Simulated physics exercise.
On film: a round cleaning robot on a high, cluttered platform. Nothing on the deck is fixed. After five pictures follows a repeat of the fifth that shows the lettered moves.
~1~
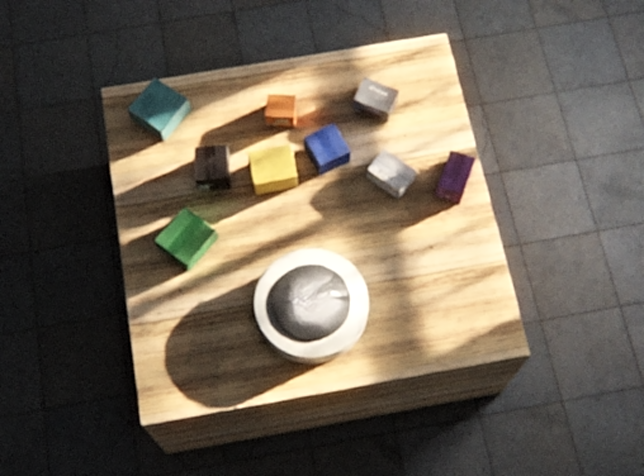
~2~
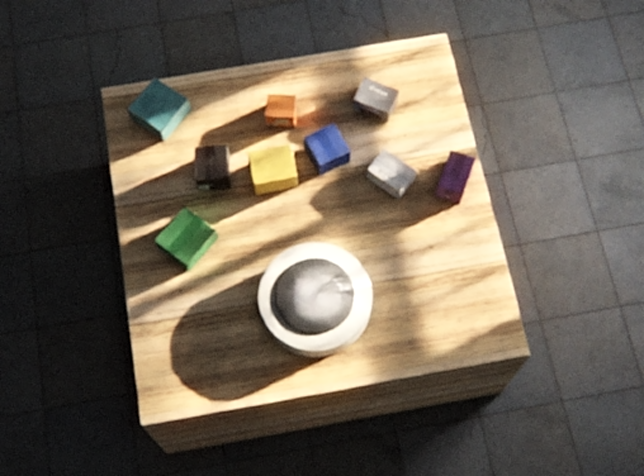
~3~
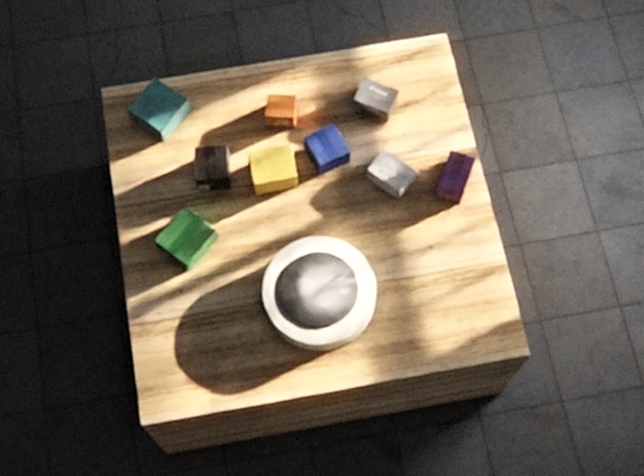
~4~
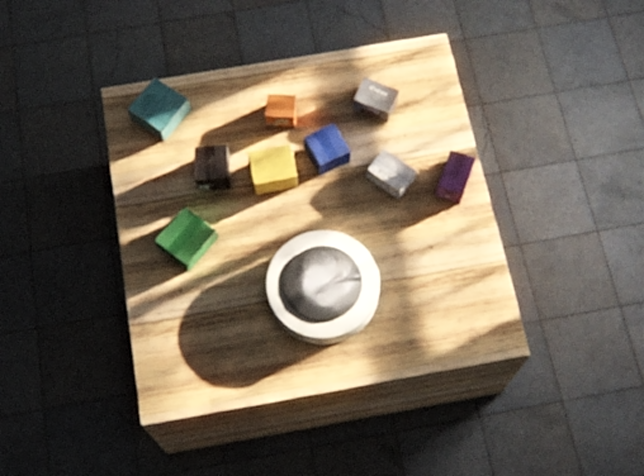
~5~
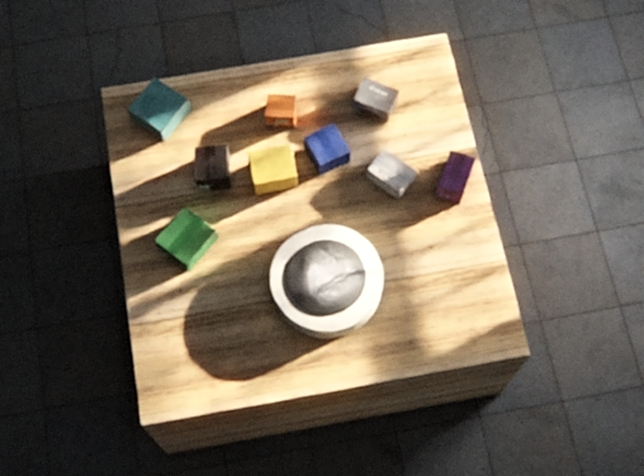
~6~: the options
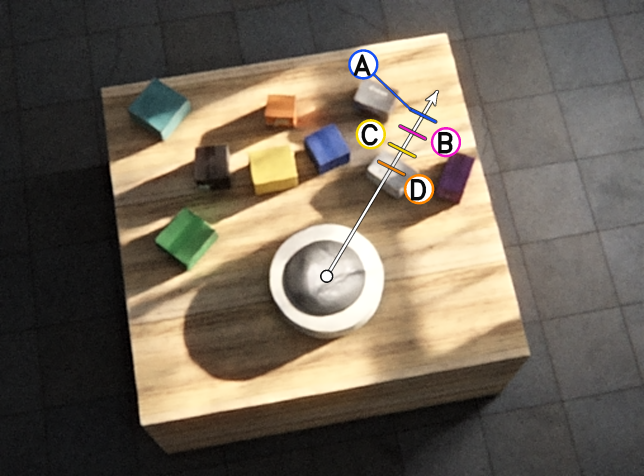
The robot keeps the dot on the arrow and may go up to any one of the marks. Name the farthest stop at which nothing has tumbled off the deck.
A is the last safe stop.
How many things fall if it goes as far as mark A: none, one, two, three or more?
The count is none.
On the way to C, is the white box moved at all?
Yes.
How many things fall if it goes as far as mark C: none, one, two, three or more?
In all, none.
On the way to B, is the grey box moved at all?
Yes.
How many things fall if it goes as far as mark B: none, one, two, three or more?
In all, none.
On the marked copy, A at (423, 115); B at (413, 132); C at (402, 150); D at (391, 168); the arrow from (327, 276) to (437, 92); the white dot at (327, 276).
Taking A. A third of the way, robot (362, 222); white box (393, 168); purple box (456, 177).
Two thirds of the way, robot (396, 164); purple box (462, 177); white box (426, 113).
When it is over, robot (422, 122); white box (450, 72); purple box (468, 177); nothing has fallen.
As for the rest, B is safe but short; C is safe but short; D is safe but short.
